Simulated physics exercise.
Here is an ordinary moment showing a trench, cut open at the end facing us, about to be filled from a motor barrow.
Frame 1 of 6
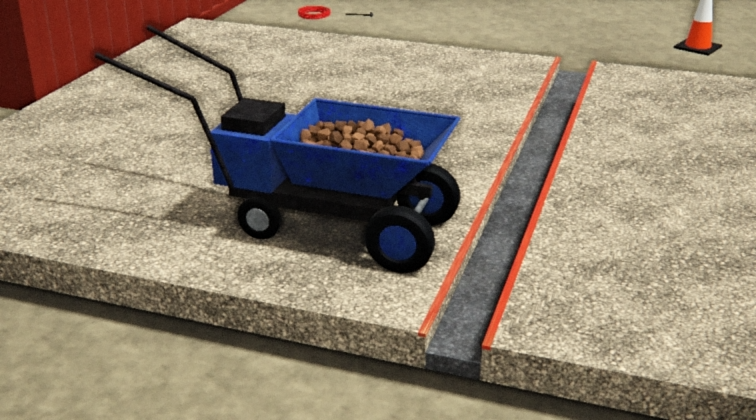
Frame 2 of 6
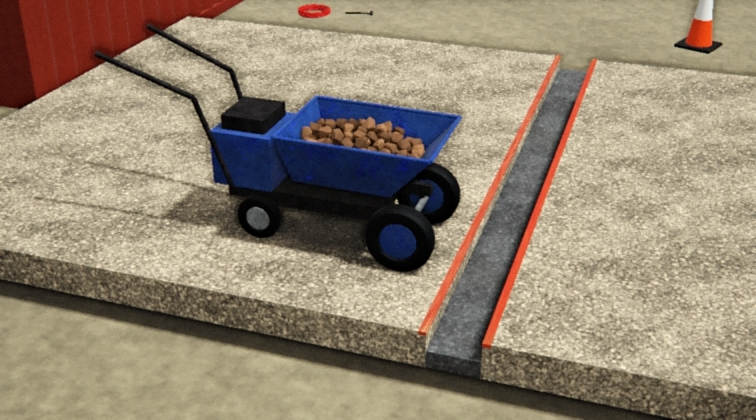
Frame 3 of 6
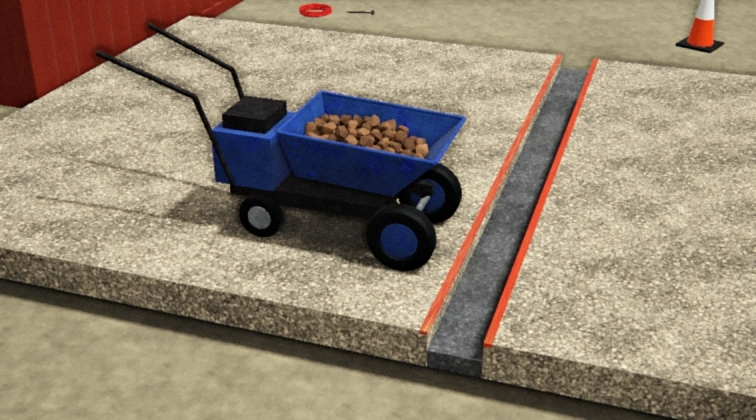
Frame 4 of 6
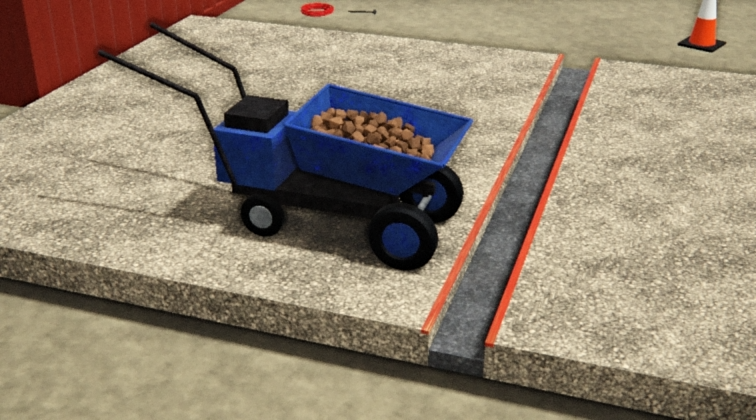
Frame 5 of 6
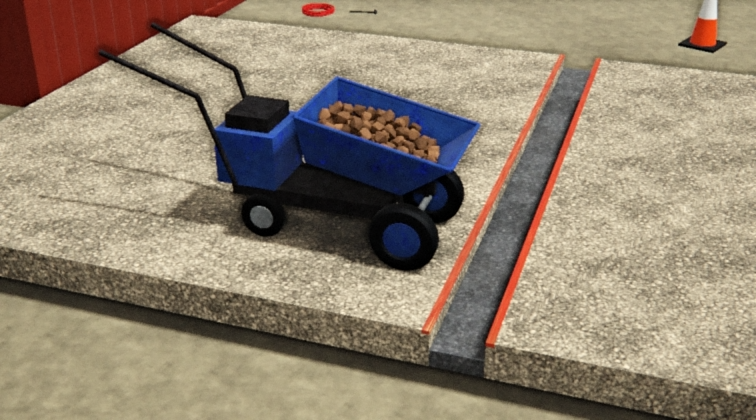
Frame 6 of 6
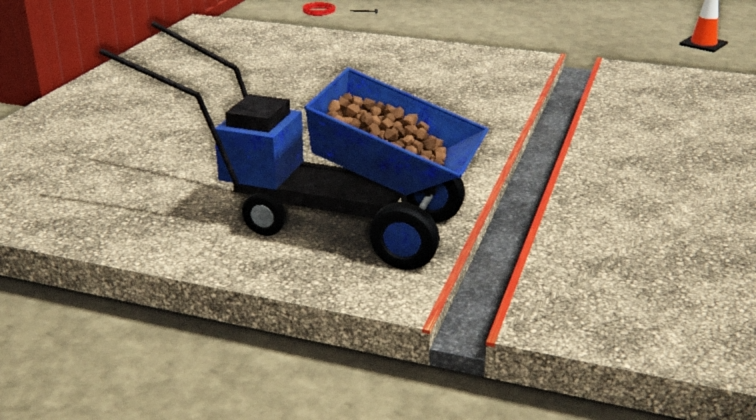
A pale, gravelly slab with a red wall at the upper left is seen from above and to one side, its near edge running across the foreground. A blue barrow with black handles, holding brown lumps, stands left of a dark grey trench edged in orange-red, with a striped cone behind. The skip starts level, then its rear rises steadily, tilting it rightward while the wheels stay put.
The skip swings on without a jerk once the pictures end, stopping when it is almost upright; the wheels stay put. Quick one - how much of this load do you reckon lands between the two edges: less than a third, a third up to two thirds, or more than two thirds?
To my eye, the trench share falls short of a third.
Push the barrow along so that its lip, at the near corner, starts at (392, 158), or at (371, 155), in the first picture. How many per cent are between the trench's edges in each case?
Some 70 in a hundred, then some 70 in a hundred.
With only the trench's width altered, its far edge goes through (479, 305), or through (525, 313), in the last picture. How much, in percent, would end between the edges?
0 % then 50 %, roughly.
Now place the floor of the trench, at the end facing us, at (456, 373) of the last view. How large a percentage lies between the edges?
Around 20 percent.
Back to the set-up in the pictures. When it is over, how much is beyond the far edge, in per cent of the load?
Around 80 %.
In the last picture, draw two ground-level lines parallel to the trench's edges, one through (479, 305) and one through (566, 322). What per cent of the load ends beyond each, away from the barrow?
I'd say about 90 and about 30 in a hundred.
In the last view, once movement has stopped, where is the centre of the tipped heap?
Centre at rest, last view: Approx. (556, 261).
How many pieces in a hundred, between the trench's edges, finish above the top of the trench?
About 10 in a hundred.
Shortly afterwards, skip tipped steeply; the whole lot in the skip.
Next, skip tipped right over; near two thirds in the skip; only a few in or heaped over the trench; near a third beyond it; only a few falling.
Some moments later, skip tipped right over; only a few in the skip; near a quarter in or heaped over the trench; the bulk beyond it.
In the end, skip tipped right over; only a few in the skip; near a quarter in or heaped over the trench; the bulk beyond it.
